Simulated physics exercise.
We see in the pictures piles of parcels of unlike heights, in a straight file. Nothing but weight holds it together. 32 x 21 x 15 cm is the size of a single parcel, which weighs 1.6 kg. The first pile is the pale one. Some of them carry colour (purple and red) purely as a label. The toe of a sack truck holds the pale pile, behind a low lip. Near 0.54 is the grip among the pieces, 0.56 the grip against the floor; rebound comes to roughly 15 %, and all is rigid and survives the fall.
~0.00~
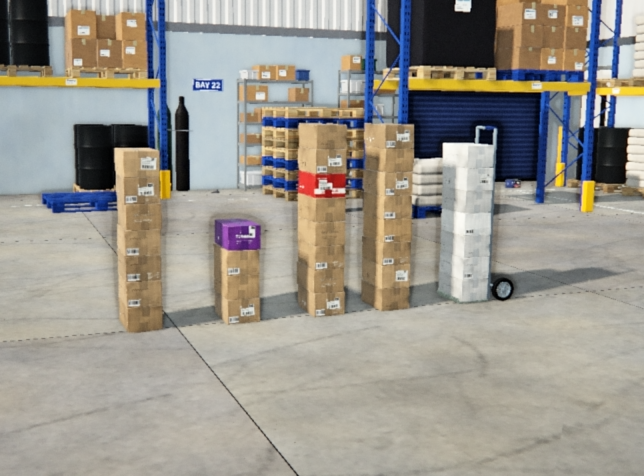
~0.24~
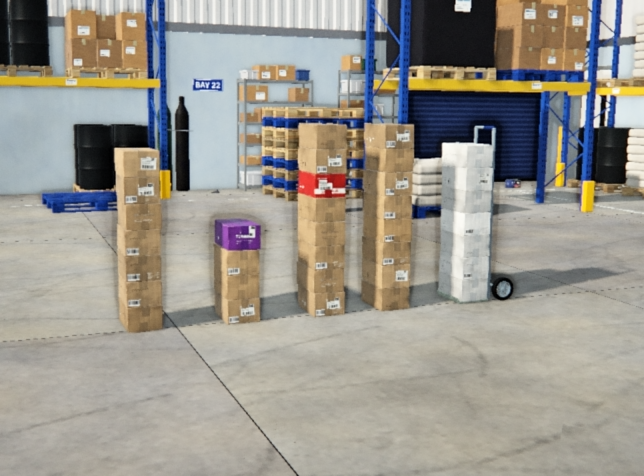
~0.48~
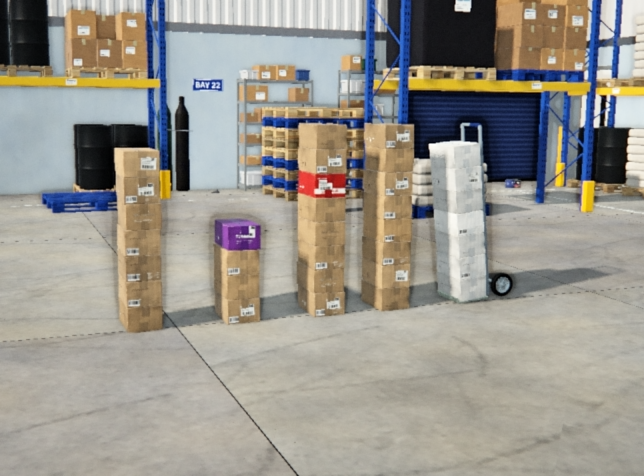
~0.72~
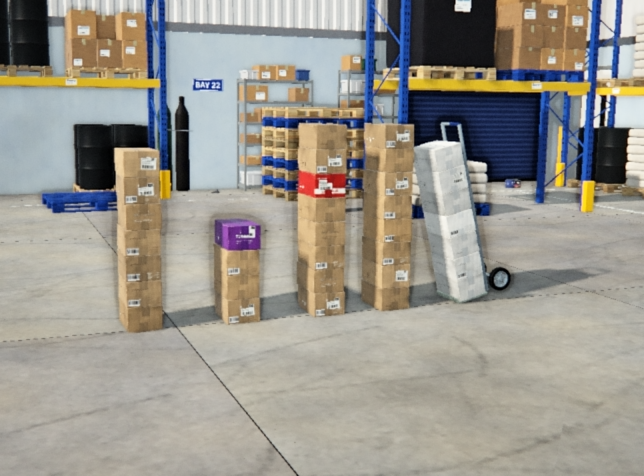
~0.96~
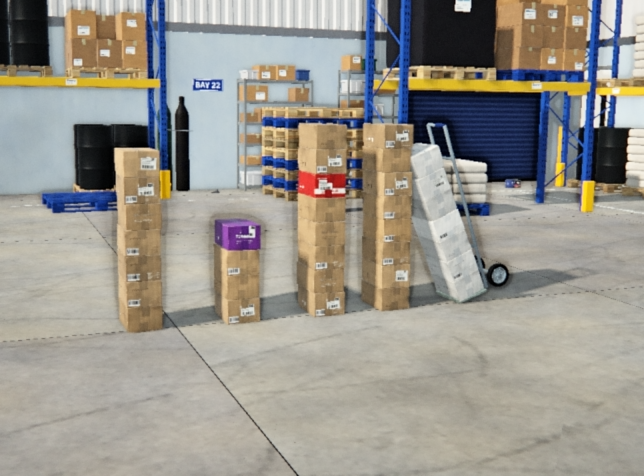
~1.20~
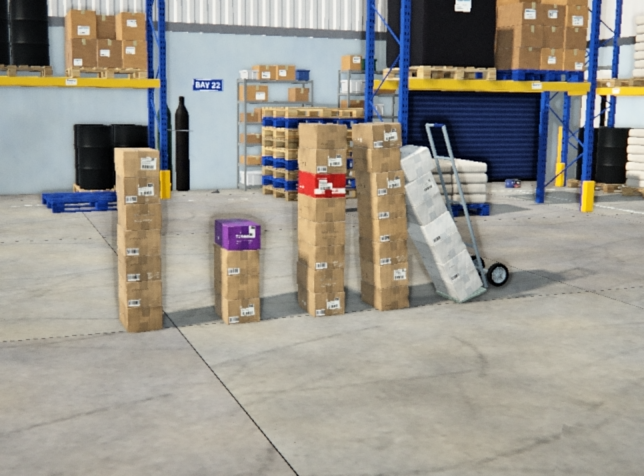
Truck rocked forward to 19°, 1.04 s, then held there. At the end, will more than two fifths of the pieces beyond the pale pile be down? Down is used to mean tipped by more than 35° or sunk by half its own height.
Yes.
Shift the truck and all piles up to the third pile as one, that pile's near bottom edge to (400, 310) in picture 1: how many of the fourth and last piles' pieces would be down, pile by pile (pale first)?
It would come to fourth 3, last 5.
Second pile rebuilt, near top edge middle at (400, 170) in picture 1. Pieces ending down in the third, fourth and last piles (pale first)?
Pile by pile that makes third 8, fourth 4, last 6.
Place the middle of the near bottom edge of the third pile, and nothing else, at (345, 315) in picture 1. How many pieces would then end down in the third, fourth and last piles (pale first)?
Then, pile by pile: Third 8, fourth 4, last 7.
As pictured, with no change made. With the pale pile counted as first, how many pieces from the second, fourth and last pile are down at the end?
Each in turn: Second 8; fourth 4; last 6.
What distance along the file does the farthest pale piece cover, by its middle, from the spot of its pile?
Roughly 110 cm along.
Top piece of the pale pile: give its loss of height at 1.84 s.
Some 20 centimetres.
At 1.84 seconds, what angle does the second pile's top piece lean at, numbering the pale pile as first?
It sits around 10° from upright.
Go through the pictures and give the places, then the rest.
In the first frame (pixels give the middle of a visible side), truck frame (494, 163) 0° forward; purple parcel (245, 238); red parcel (331, 186); none of the others has stirred.
In the second frame, truck frame (493, 163) 1° forward; red parcel (331, 186).
In the third frame, truck frame (481, 160) 6° forward, top of the pale pile leaning 6°; red parcel (331, 186); none of the others has stirred.
In the fourth frame, truck frame (465, 159) 13° forward, top of the pale pile leaning 14°; red parcel (331, 186); none of the others has stirred.
In the fifth frame, truck frame (453, 159) 19° forward, top of the pale pile leaning 22°; red parcel (331, 186); one has shifted.
In the sixth frame, truck frame (452, 159) 19° forward, top of the pale pile leaning 25°; red parcel (331, 186); purple parcel (245, 238); steepest lean 4°, the parcel at (387, 136); movement in 7 of them.
After 1.84 s, 7 of the pale pile down; none of the 27 other parcels down, 15 disturbed; red parcel 8° from how it stood.
After 2.32 s, 7 of the pale pile down; 16 of the 27 other parcels down; red parcel 45° from how it stood, 9 cm lower; purple parcel 8° from how it stood.
After 2.94 s, 7 of the pale pile down; 26 of the 27 other parcels down; purple parcel 22° from how it stood, 23 cm lower; red parcel 11° from how it stood, 35 cm lower.
In the end (4.3 s), 7 of the pale pile down; 26 of the 27 other parcels down; purple parcel 11° from how it stood, 29 cm lower; red parcel 11° from how it stood, 45 cm lower. That is 96 per cent. From the last view, middles, purple parcel near (126, 286), red parcel near (116, 262).
